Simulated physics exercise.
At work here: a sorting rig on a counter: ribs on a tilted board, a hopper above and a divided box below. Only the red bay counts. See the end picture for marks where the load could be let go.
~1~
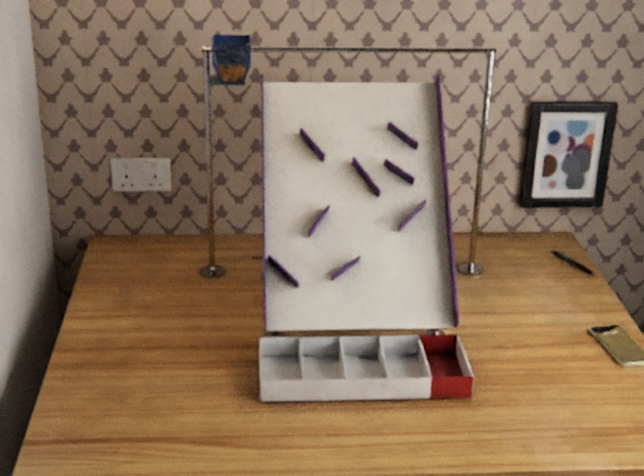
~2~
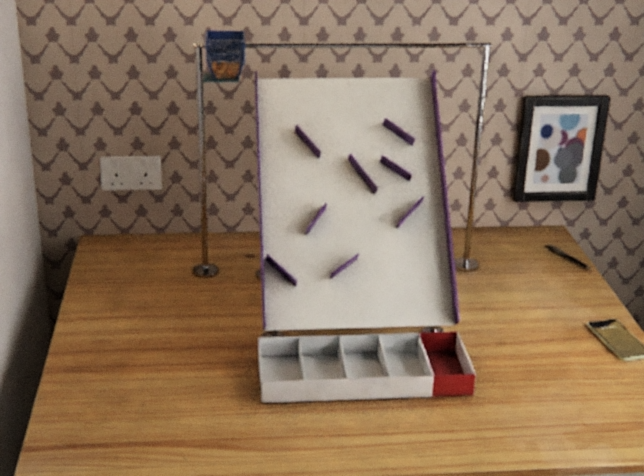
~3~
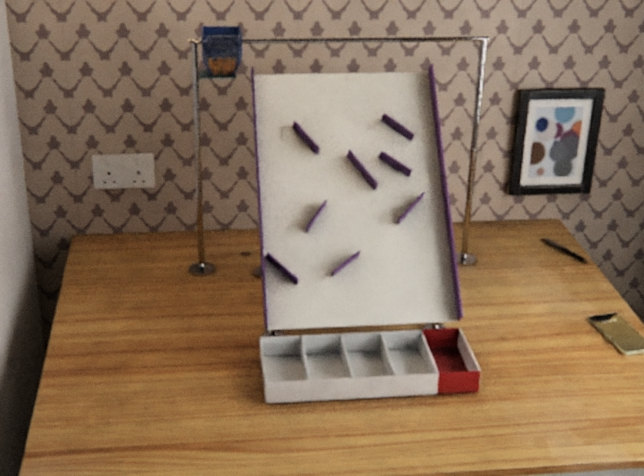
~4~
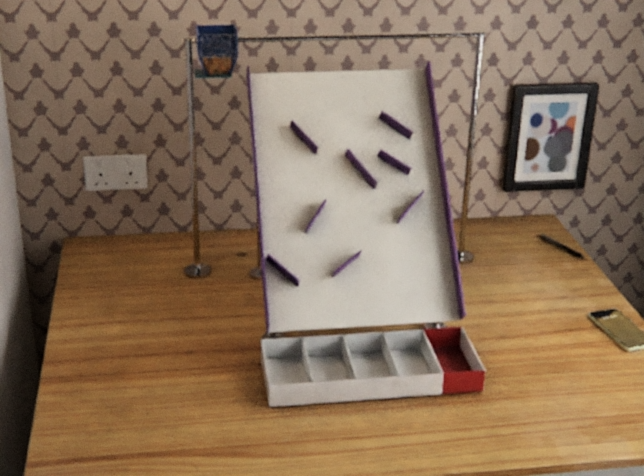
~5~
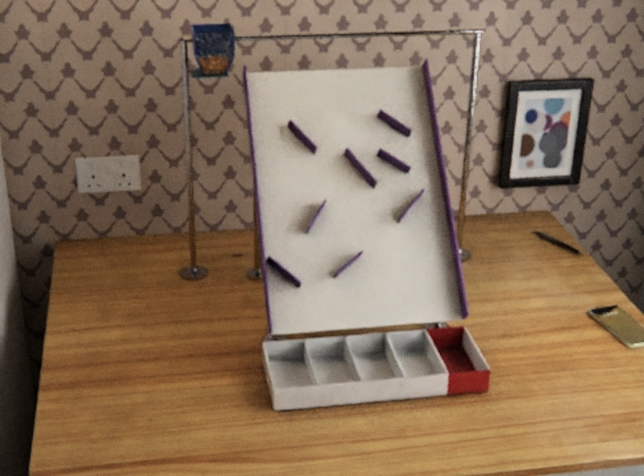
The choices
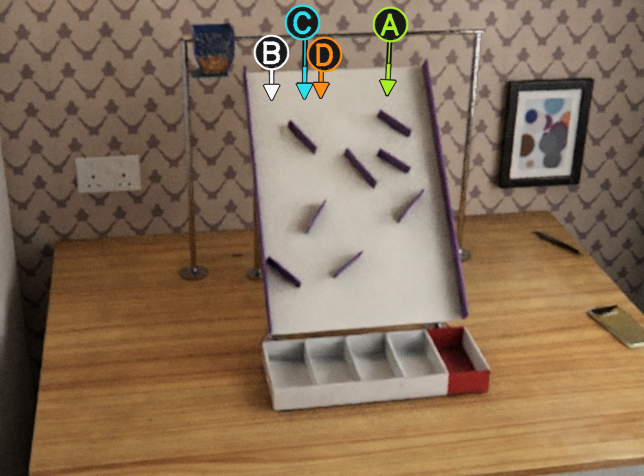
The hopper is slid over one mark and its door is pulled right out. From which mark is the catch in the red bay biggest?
Best: A.
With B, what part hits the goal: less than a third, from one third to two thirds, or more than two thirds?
Mark B gives less than a third.
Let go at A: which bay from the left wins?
It is the fifth one.
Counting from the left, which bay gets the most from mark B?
It is the second one.
On the marked copy, mark A meets the board at (387, 89); mark B meets the board at (271, 94); mark C meets the board at (304, 93); mark D meets the board at (320, 92).
If A is chosen, most in the red bay, a small part in other bays, a small part outside the box.
If B is chosen, none in the red bay, nearly all in other bays, a stray few outside the box.
If C is chosen, a small part in the red bay, most in other bays, a small part outside the box.
If D is chosen, a stray few in the red bay, nearly all in other bays, a small part outside the box.
